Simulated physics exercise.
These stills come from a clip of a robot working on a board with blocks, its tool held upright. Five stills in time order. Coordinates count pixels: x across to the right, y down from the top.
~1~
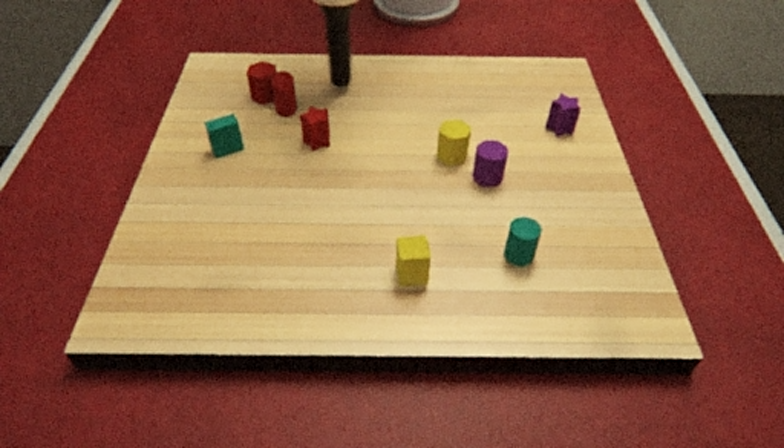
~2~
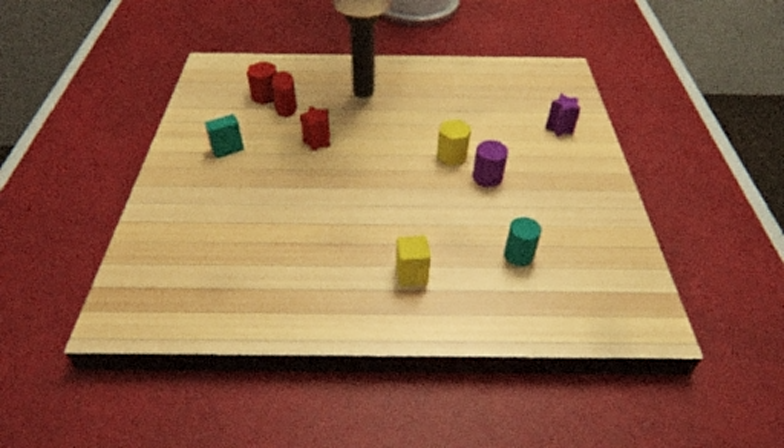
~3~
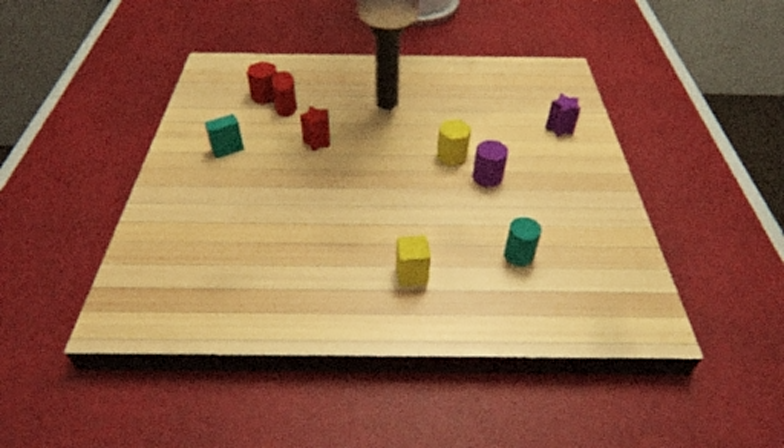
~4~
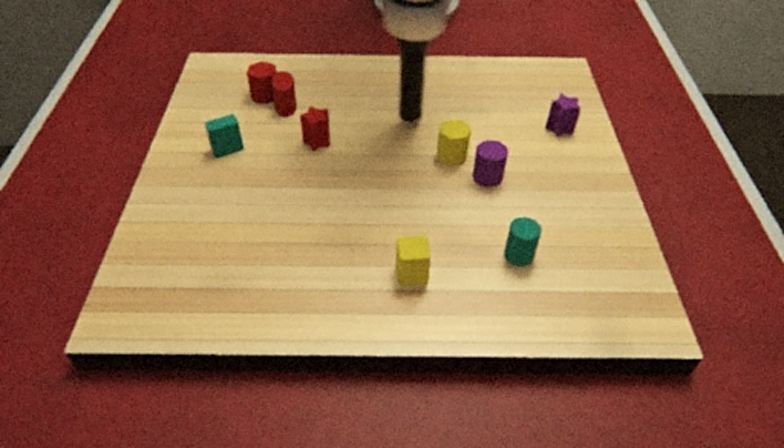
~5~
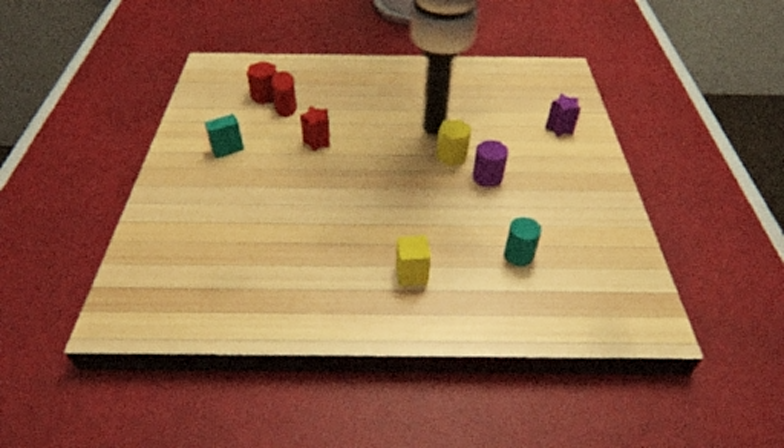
A dark rod hanging from a robot tool moves over a pale striped wooden board on a red table, seen from above and in front by a still camera. Red blocks and a teal one sit at the upper left, yellow and purple ones right of centre and at the right, with another yellow and teal nearer. The rod slides steadily rightward and slightly nearer, close beside the farther yellow block, while every block stays still.
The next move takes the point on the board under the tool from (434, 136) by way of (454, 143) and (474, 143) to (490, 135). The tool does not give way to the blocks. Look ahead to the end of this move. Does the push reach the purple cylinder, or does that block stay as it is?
The purple cylinder does not move.
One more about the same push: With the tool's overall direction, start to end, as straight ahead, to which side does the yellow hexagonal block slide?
Measured against the direction from start to end, the yellow hexagonal block shifts toward the right-hand side.
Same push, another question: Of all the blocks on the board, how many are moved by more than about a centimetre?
The way I see it, the answer is one.
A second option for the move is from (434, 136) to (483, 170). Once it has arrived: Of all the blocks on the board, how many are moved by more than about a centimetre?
My prediction: Two blocks.
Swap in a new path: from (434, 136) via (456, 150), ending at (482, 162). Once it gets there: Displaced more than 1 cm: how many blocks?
It moves two blocks.
What follows on the original path. Halfway along, tool at (466, 137); yellow hexagonal block at (464, 135), turned 30° clockwise.
At the end, tool at (492, 127); yellow hexagonal block at (464, 135), turned 30° clockwise; purple cylinder still.
